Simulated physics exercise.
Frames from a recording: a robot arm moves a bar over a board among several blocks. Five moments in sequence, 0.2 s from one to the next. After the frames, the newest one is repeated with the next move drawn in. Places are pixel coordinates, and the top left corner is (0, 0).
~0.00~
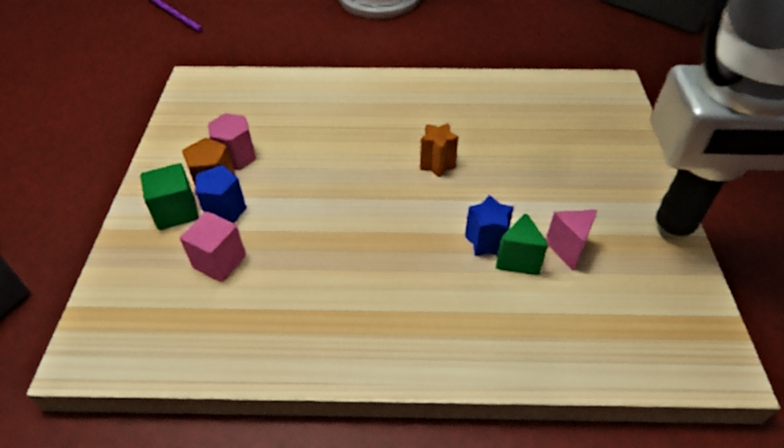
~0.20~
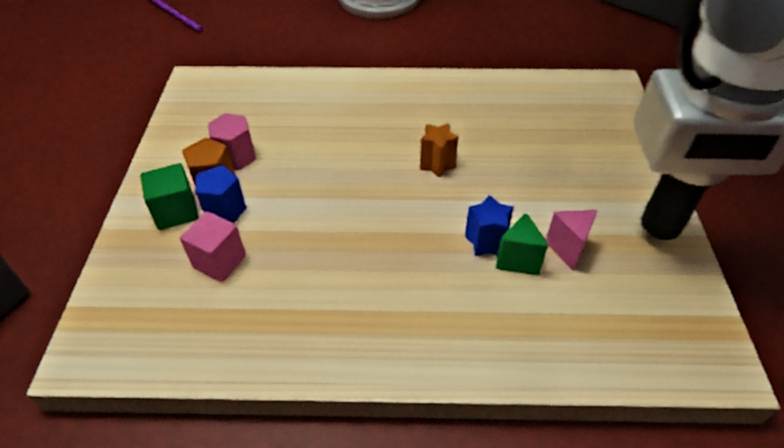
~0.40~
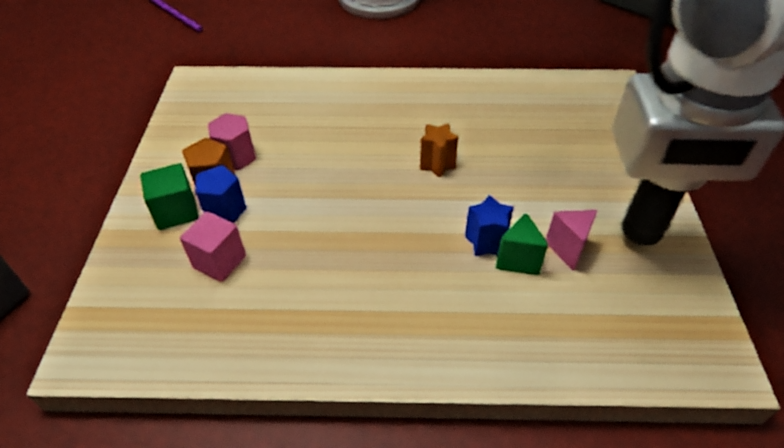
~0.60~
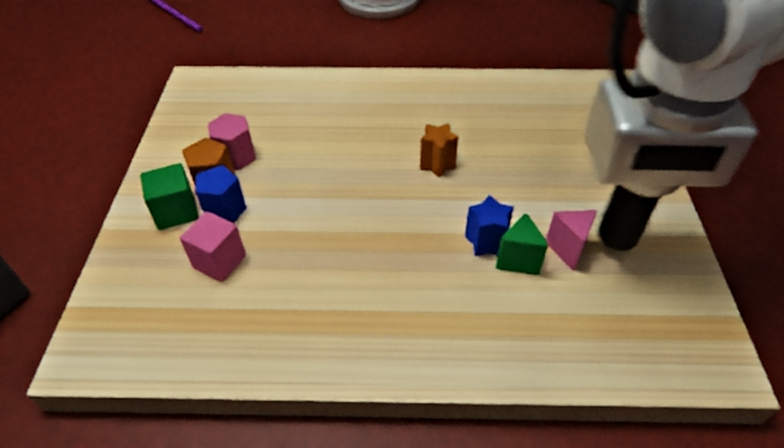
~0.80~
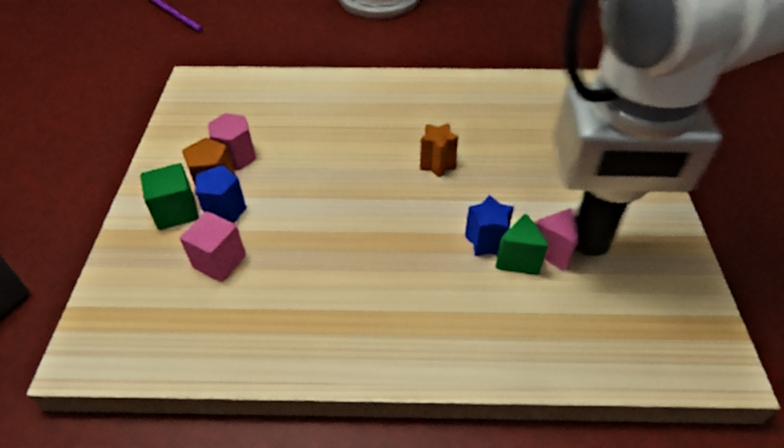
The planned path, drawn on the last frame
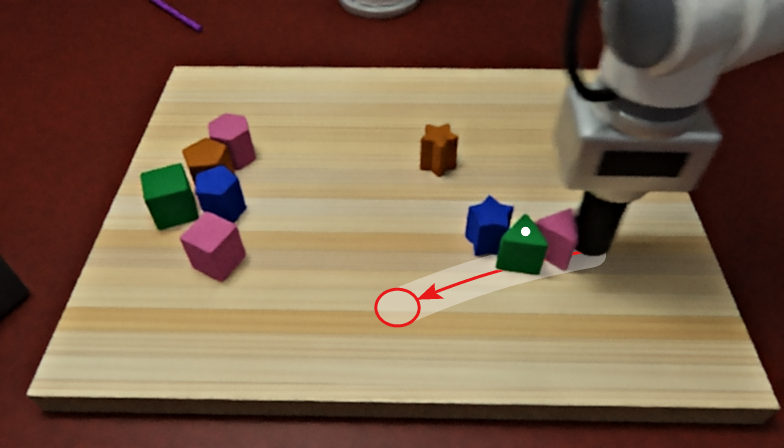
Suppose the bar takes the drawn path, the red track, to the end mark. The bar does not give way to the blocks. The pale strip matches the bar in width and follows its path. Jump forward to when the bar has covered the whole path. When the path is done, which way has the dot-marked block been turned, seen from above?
Against the clock.
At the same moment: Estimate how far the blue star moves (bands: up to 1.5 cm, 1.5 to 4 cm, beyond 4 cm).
It shifts by 1.5 to 4 cm.
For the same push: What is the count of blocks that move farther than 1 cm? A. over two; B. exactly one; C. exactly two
It's A.
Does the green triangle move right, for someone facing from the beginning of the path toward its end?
I'd say no.
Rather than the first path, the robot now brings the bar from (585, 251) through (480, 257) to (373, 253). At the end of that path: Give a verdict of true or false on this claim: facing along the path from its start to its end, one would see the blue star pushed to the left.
That statement is not accurate.
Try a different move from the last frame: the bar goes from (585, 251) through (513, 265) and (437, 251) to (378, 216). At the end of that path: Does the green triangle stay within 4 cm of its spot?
In short: No.
The line goes from (585, 251) by way of (492, 273) to (397, 307); the dot is on the green triangle.
On the path given first. One third of the way, bar at (524, 255); blue star at (471, 211), turned 50° clockwise; green triangle at (476, 250), turned 30° anticlockwise; pink triangle at (494, 233).
Two thirds of the way, bar at (462, 273); blue star at (468, 209), turned 55° clockwise; green triangle at (415, 271), turned 35° anticlockwise; pink triangle at (429, 249).
At the end, bar at (398, 298); blue star at (468, 209), turned 55° clockwise; green triangle at (347, 299), turned 35° anticlockwise; pink triangle at (360, 274).
